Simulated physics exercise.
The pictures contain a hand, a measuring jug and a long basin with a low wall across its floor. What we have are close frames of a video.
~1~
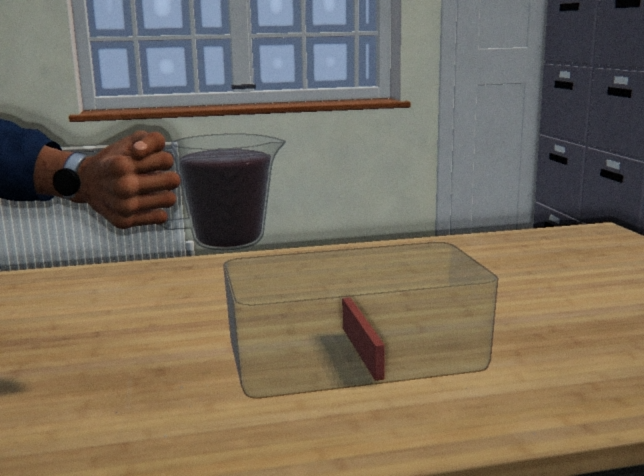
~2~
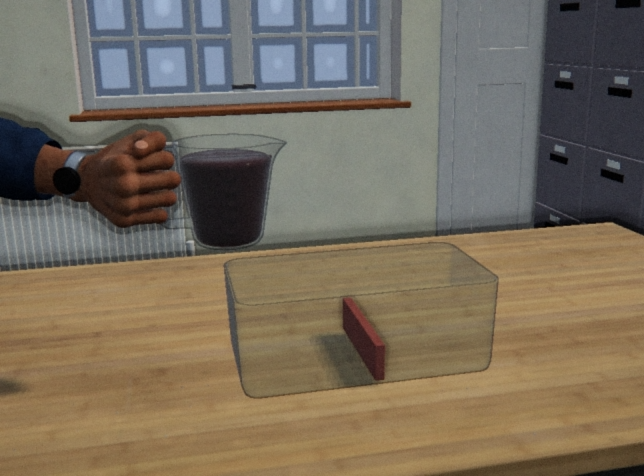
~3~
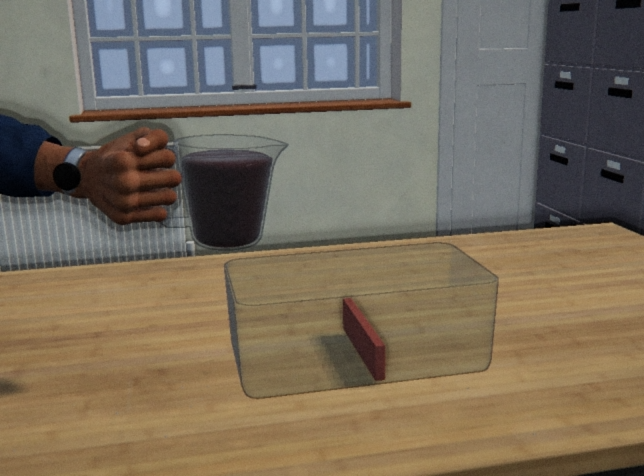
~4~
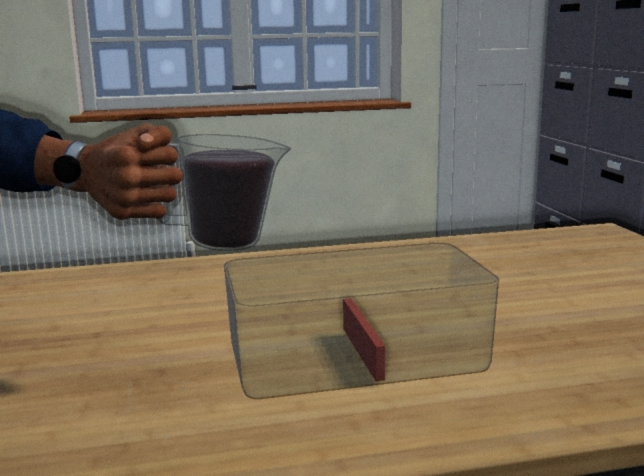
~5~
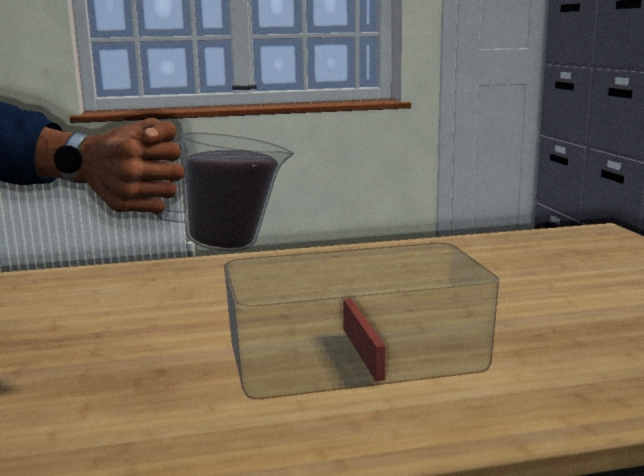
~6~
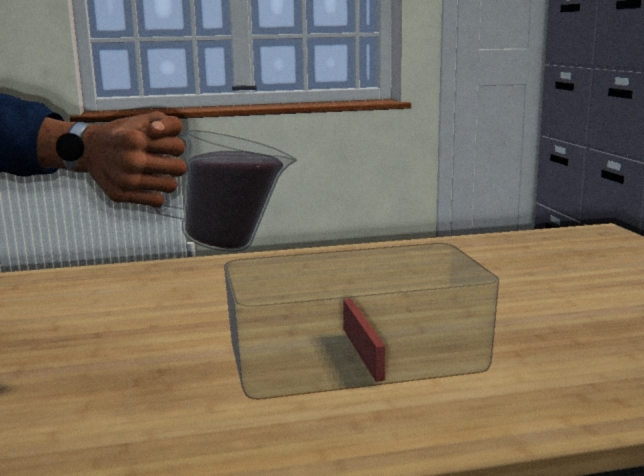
The footage shows a hand holding a clear measuring jug of dark wine above a wooden table, to the upper left of a long transparent basin with a low red wall across its floor, and slowly tilting the jug slightly rightward.
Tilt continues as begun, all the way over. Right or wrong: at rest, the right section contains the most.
Wrong.
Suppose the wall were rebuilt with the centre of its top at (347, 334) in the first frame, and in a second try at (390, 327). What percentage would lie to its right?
35 % then 10 %.
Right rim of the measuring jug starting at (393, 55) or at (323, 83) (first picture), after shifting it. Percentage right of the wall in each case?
It comes to about 65 %, followed by about 80 %.
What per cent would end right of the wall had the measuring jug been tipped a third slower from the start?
Roughly 10 %.
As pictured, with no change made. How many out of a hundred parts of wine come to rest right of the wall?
Near 10 in a hundred.
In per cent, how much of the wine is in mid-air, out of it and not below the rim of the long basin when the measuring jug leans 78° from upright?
Estimate: 20 per cent, roughly.
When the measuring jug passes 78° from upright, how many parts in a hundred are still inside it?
65 %.
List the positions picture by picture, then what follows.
In the first picture, it leans 0°; its right rim is at (286, 140); the wine meets the walls at (178, 159) and (271, 154); the long basin's rim runs from (229, 283) to (473, 261); the wall's top is at (362, 321).
In the second picture, it leans 1°; its right rim is at (286, 141); the wine meets the walls at (178, 159) and (271, 154).
In the third picture, it leans 3°; its right rim is at (288, 143); the wine meets the walls at (180, 158) and (272, 155).
In the fourth picture, it leans 6°; its right rim is at (291, 147); the wine meets the walls at (182, 158) and (275, 157).
In the fifth picture, it leans 10°; its right rim is at (294, 152); the wine meets the walls at (185, 159) and (277, 157).
In the sixth picture, it leans 15°; its right rim is at (297, 158); the wine meets the walls at (188, 160) and (284, 158).
A moment on, the tilt is 78° and 65 per cent is still to pour, 13 is left of the wall and 2 right of it.
Next, the tilt is 108° and 10 per cent is still to pour, 76 is left of the wall and 5 right of it.
Then the tilt is 110° and 0 per cent is still to pour, 90 is left of the wall and 8 right of it.
Later the tilt is 110° and 0 per cent is still to pour, 90 is left of the wall and 9 right of it.
Finally, 90 per cent lies left of the wall, 8 right of it and 2 outside.
